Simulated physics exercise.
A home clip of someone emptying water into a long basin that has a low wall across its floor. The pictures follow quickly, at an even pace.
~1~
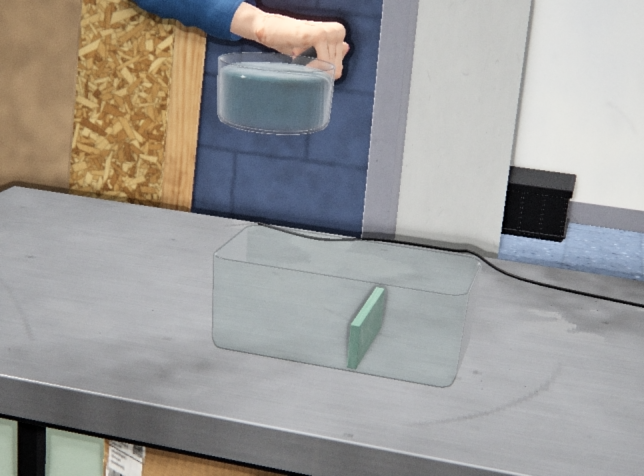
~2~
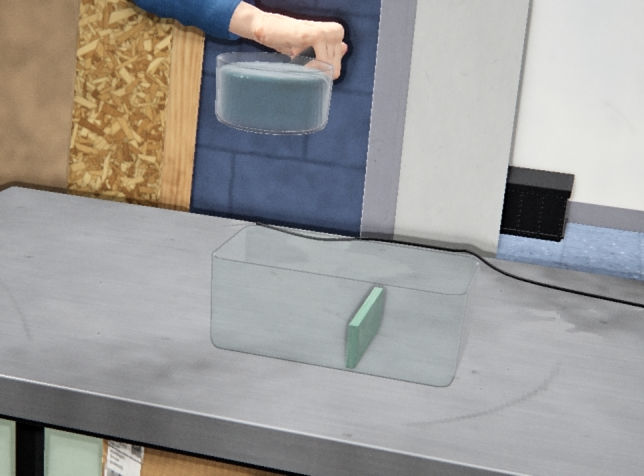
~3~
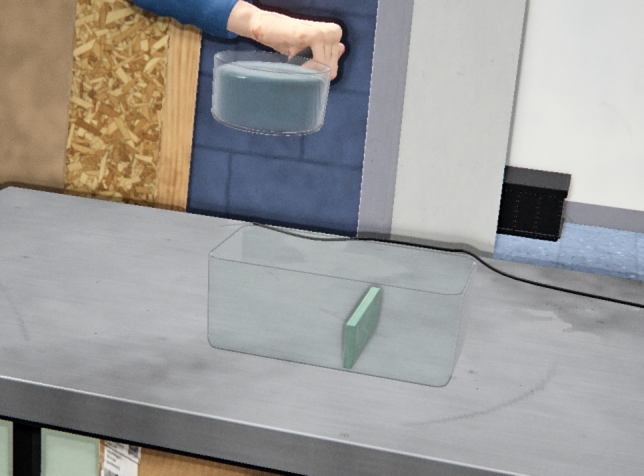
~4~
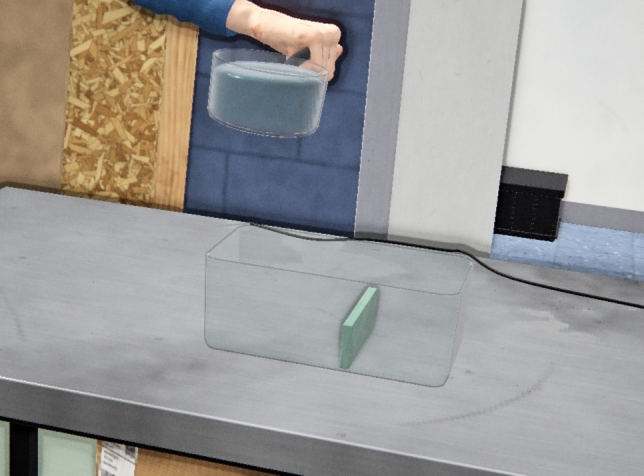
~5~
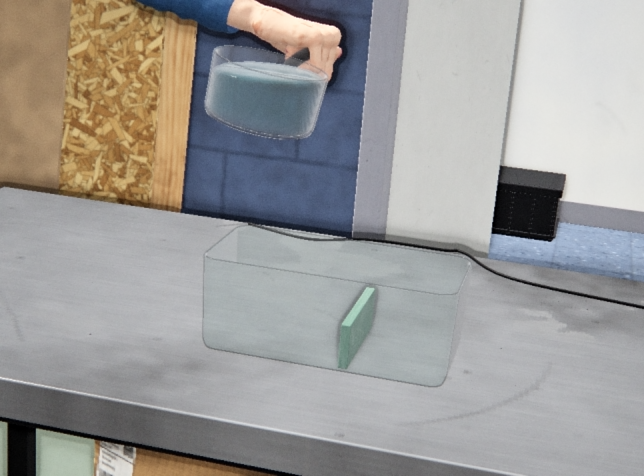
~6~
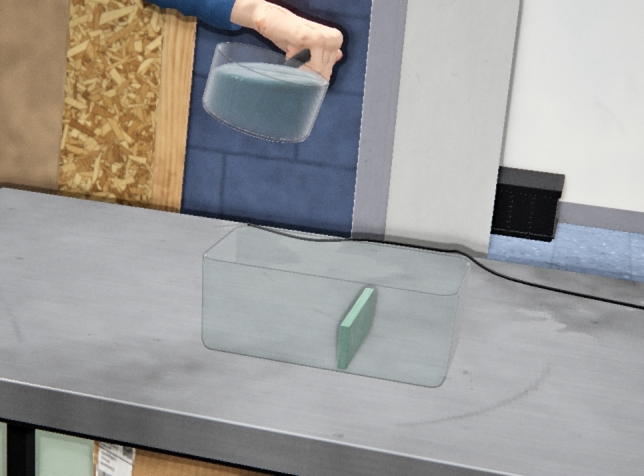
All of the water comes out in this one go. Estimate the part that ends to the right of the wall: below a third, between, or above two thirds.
In the end from a third to two thirds is right of the wall.
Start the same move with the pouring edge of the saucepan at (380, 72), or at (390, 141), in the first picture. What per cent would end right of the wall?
Roughly 80 per cent, and 85 per cent.
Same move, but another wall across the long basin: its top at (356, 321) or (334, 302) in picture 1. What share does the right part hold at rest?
About 65 and 80 per cent.
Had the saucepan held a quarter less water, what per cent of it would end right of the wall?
About 40 per cent.
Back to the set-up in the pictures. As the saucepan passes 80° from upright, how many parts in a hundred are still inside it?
Some 40 per cent.
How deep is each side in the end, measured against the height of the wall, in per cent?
Left about 20, right about 50.
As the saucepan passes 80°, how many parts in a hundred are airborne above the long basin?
About 45 per cent.
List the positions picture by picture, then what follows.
In the first picture, tilt 0°; pouring edge (333, 70); surface from (225, 65) to (331, 77); the long basin's rim runs from (231, 241) to (475, 279); the wall's top is at (369, 307).
In the second picture, tilt 1°; pouring edge (331, 71); surface from (224, 64) to (330, 77).
In the third picture, tilt 2°; pouring edge (329, 73); surface from (221, 64) to (327, 78).
In the fourth picture, tilt 5°; pouring edge (326, 76); surface from (219, 64) to (325, 79).
In the fifth picture, tilt 9°; pouring edge (325, 81); surface from (218, 65) to (325, 81).
In the sixth picture, tilt 15°; pouring edge (325, 87); surface from (218, 66) to (326, 82).
A moment on, the saucepan is tipped on its side and 42 per cent is still to pour, 3 is left of the wall and 11 right of it.
Next, the saucepan is tipped right over and 3 per cent is still to pour, 30 is left of the wall and 57 right of it.
Then the saucepan is tipped right over and 0 per cent is still to pour, 42 is left of the wall and 57 right of it.
Later the saucepan is tipped right over and 0 per cent is still to pour, 41 is left of the wall and 57 right of it.
At rest 41 per cent lies left of the wall, 57 right of it and 2 outside.
